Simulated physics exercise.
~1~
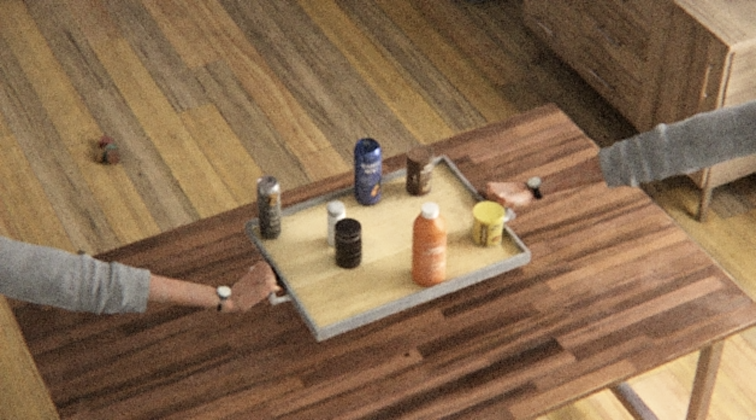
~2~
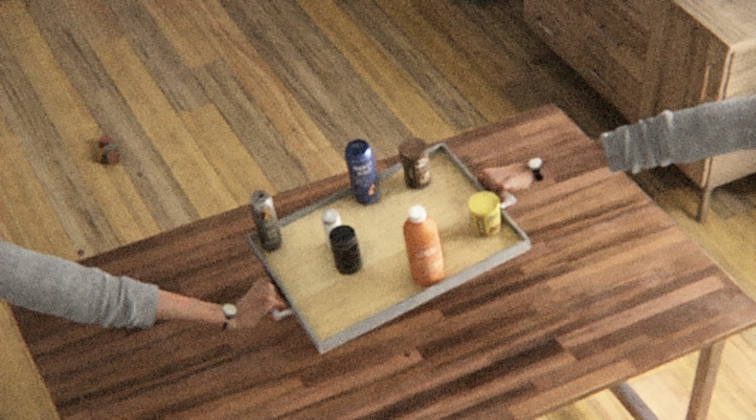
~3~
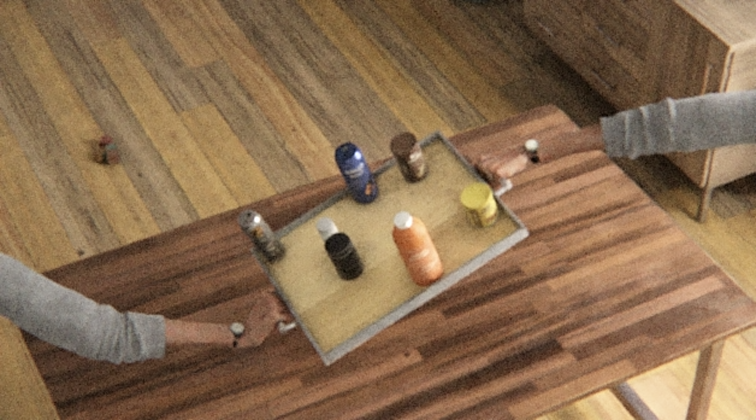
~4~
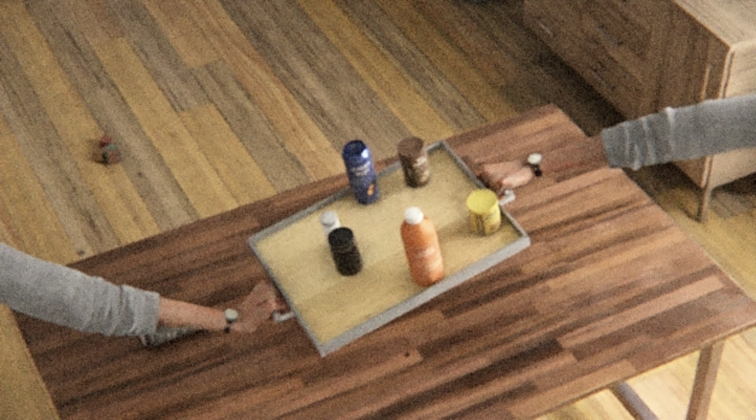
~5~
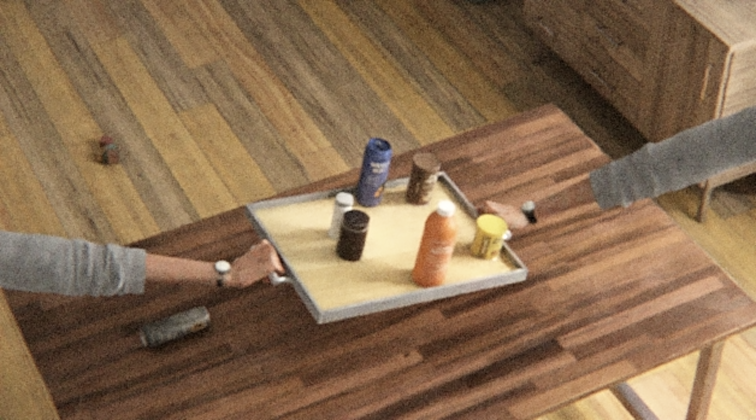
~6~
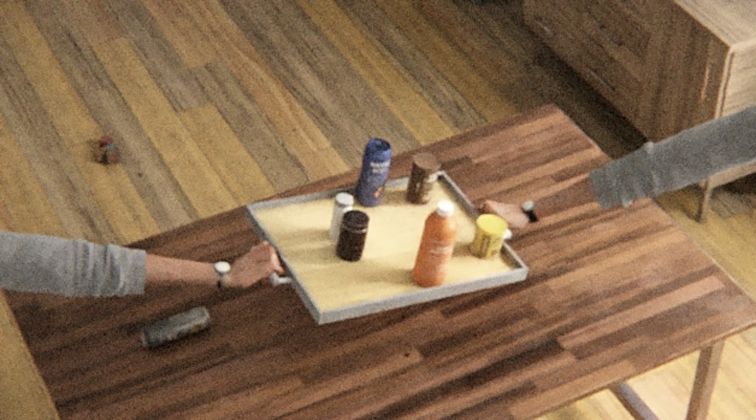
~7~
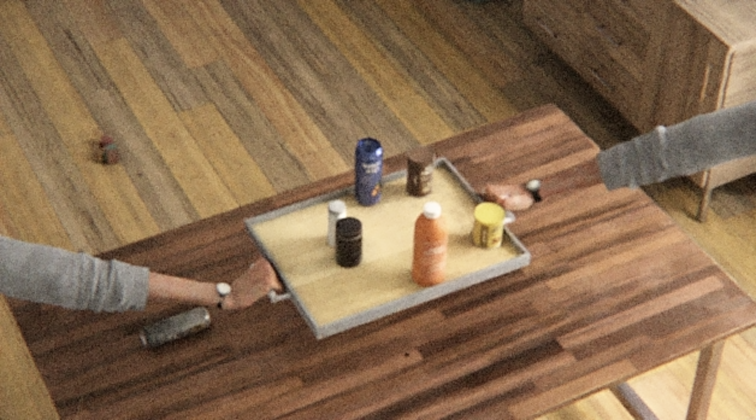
A tray held by two hands above a wooden table carries an upright grey can, a blue can, a brown tin, a yellow tin, an orange bottle, a white shaker and a black jar. The hands tip it down to the left, and everything on it leans with the tilt. The grey can leaves the tray and ends up on its side on the table at the left. The tray then swings over until its right side is low, and pauses there. Finally the hands level it, with the other items still standing aboard and the grey can lying on the tabletop.
